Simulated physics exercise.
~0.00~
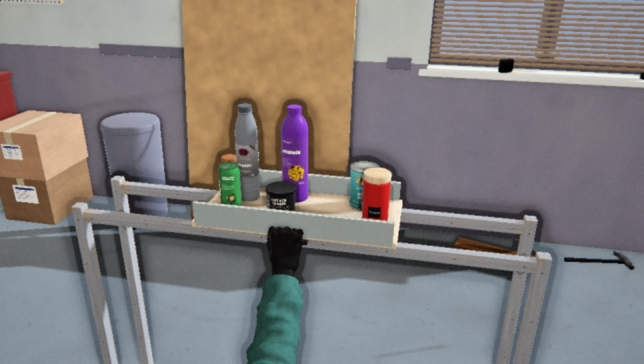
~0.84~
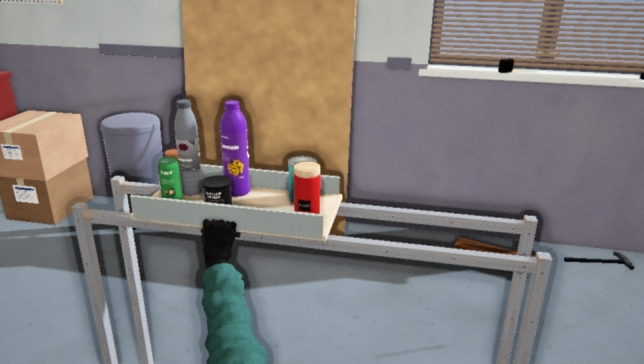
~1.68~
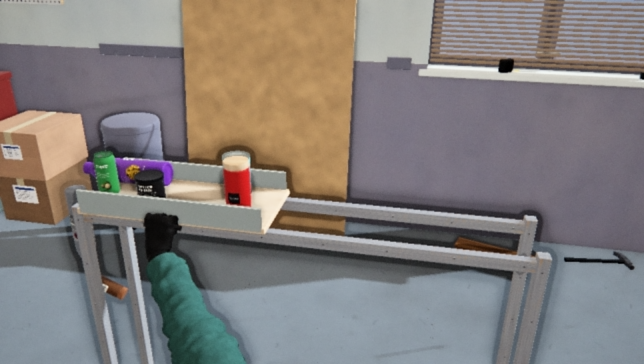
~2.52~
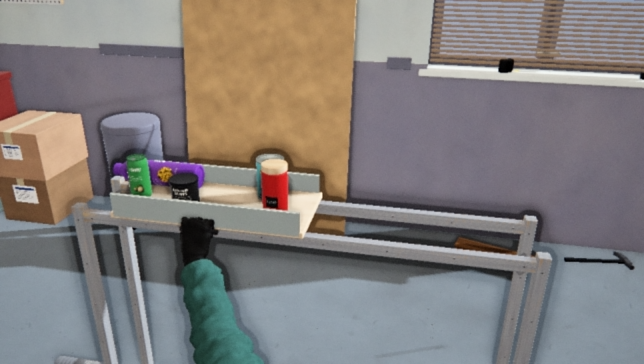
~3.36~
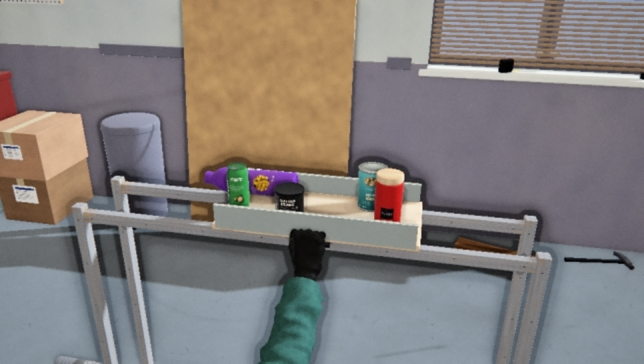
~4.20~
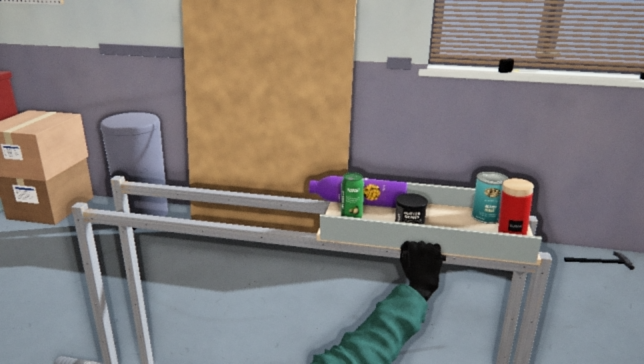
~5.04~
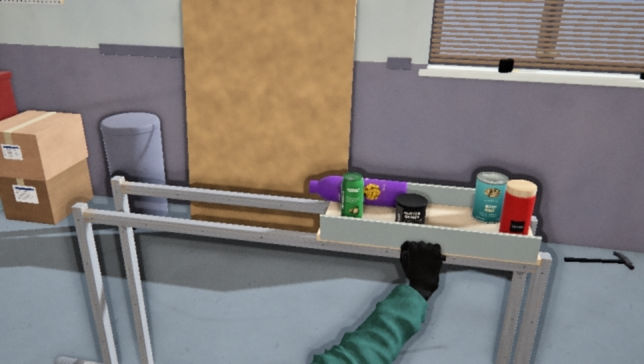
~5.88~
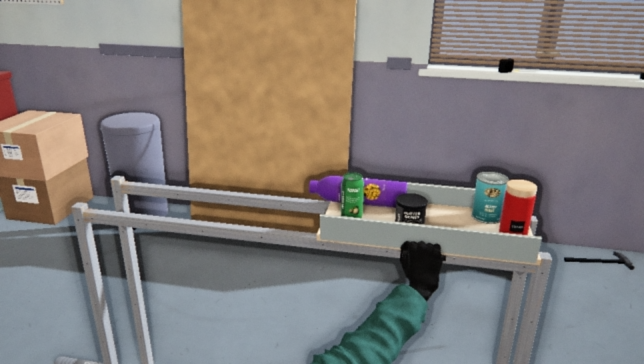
Gloved hand sliding a tray left, grey bottle and brown shaker falling off, purple bottle toppling, then tray moving right and stopping.
